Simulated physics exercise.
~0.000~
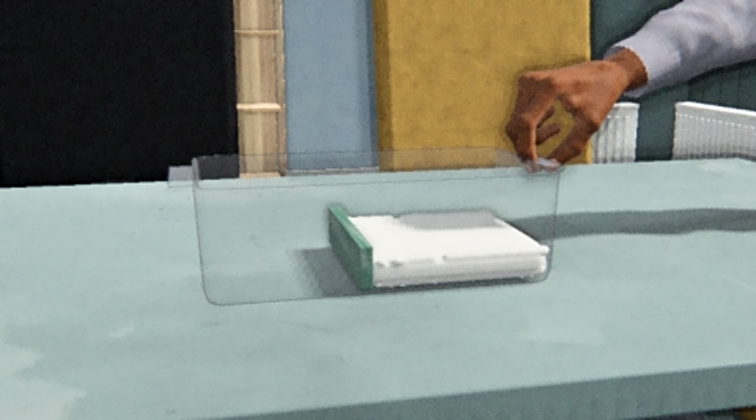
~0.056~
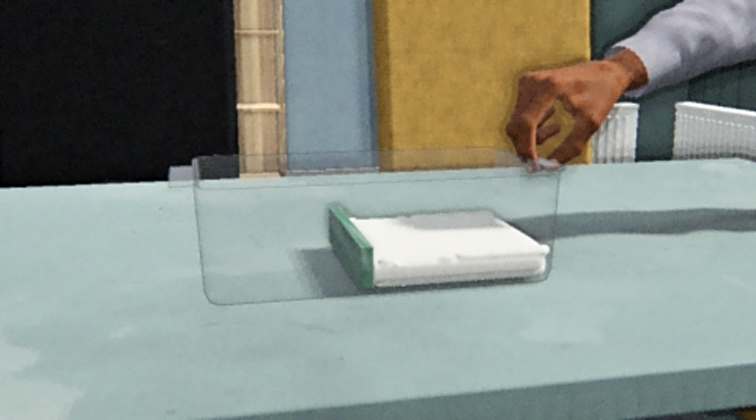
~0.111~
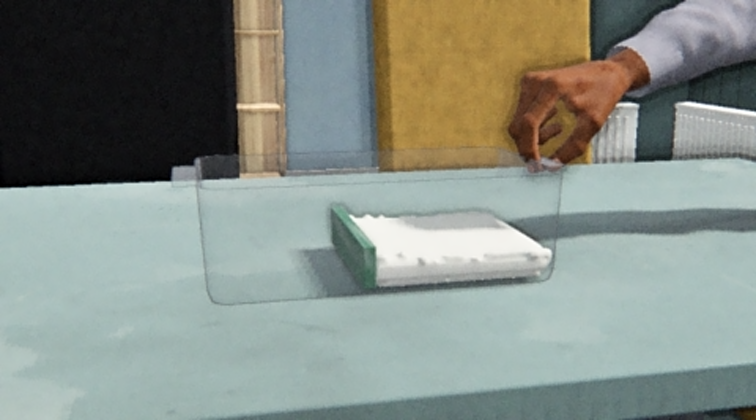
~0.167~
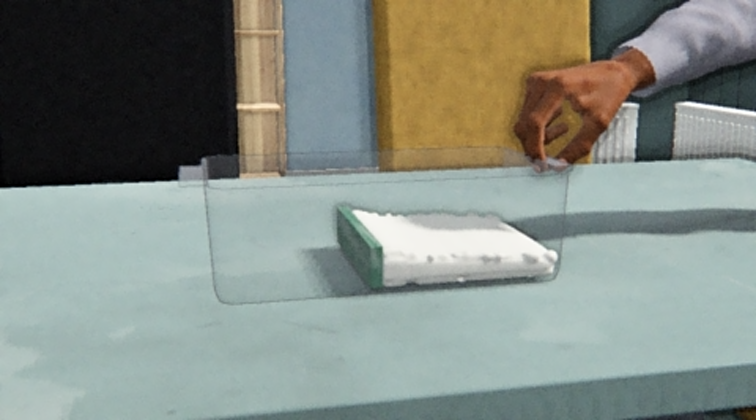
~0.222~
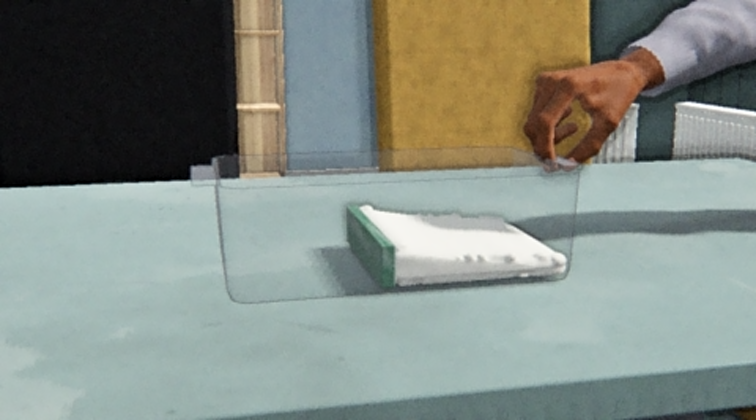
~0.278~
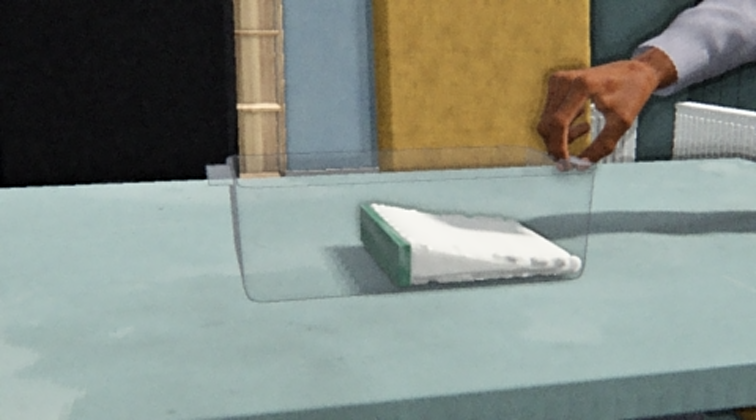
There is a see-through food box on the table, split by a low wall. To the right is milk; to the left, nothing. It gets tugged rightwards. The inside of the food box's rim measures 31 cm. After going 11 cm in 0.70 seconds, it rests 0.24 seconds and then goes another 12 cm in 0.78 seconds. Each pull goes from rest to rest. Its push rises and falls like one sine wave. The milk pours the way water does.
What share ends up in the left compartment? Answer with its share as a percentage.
Roughly 9 per cent ends up there.
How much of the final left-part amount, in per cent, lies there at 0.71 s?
Roughly 10 per cent.
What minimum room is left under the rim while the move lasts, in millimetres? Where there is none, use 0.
It peaks some 25 mm below the rim.
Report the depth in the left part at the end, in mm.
At rest it's around 2 mm deep.
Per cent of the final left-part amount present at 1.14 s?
It works out to around 70 per cent.
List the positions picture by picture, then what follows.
In the first frame, it has moved 0.0 cm; in the food box the surface runs from (353, 237) to (515, 228), rim (525, 161); the top of the divider is at (366, 249).
In the second frame, it has moved 0.0 cm; in the food box the surface runs from (354, 237) to (515, 229).
In the third frame, it has moved 0.3 cm; in the food box the surface runs from (356, 235) to (518, 229).
In the fourth frame, it has moved 0.9 cm; in the food box the surface runs from (362, 230) to (523, 233).
In the fifth frame, it has moved 1.9 cm; in the food box the surface runs from (372, 225) to (527, 234).
In the sixth frame, it has moved 3.3 cm; in the food box the surface runs from (385, 222) to (527, 236).
Then, 0.71 s in, it has gone 11 cm; 1 per cent is on the left side and 0 is out of the food box.
Then, 1.14 s in, it has gone 12 cm; 7 per cent is on the left side and 0 is out of the food box.
Then, 1.58 s in, it has gone 23 cm; 7 per cent is on the left side and 0 is out of the food box.
Then, 2.01 s in, it has gone 23 cm; 8 per cent is on the left side and 0 is out of the food box.
Finally, 9 per cent is on the left side and 0 is out of the food box.
